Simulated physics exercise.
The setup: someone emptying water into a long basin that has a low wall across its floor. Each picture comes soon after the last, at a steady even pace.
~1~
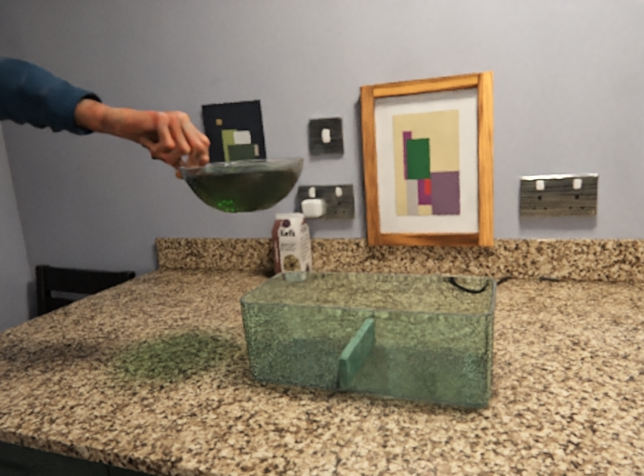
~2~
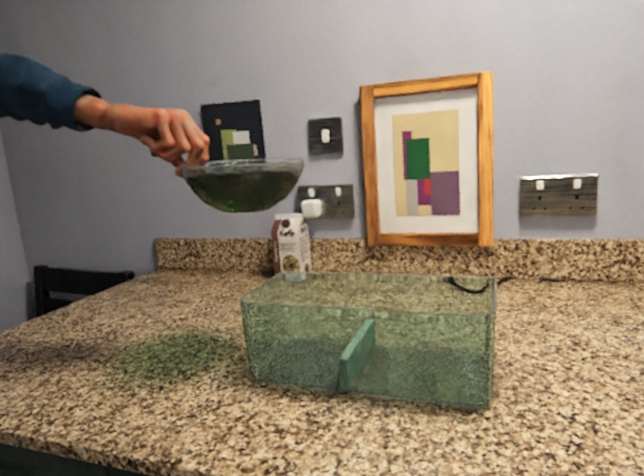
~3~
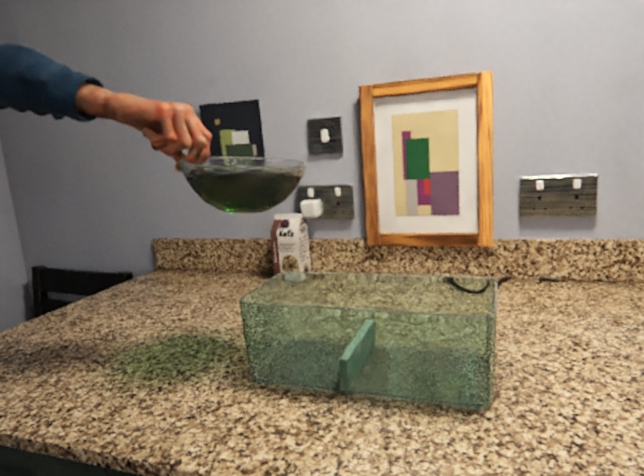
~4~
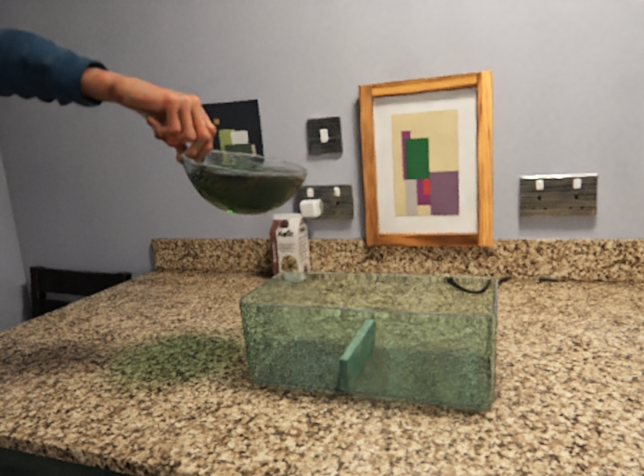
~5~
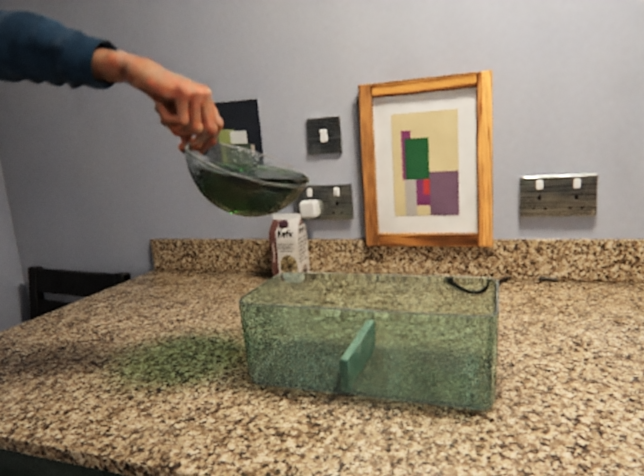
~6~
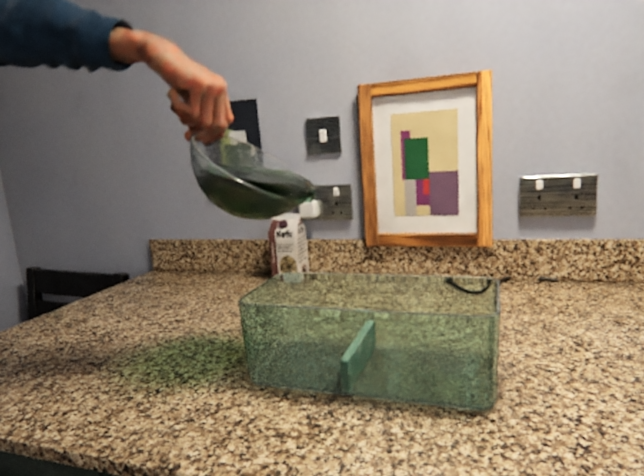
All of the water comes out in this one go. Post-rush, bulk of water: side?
The section to the left gets the largest share.
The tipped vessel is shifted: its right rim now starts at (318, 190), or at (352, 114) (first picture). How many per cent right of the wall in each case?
The first start yields 45 per cent, the second 75 per cent.
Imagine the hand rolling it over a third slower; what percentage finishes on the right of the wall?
I'd put it at some 40 percent.
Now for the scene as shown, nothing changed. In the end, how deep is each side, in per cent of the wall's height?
Near 50 on the left, 20 on the right.
A moment on, the tilt is 99° and 2 per cent is still to pour, 49 is left of the wall and 20 right of it.
Next, the tilt is 107° and 0 per cent is still to pour, 57 is left of the wall and 26 right of it.
Then the tilt is 107° and 0 per cent is still to pour, 56 is left of the wall and 31 right of it.
Later the tilt is 107° and 0 per cent is still to pour, 56 is left of the wall and 32 right of it.
In the end 56 per cent lies left of the wall, 32 right of it and 12 outside.
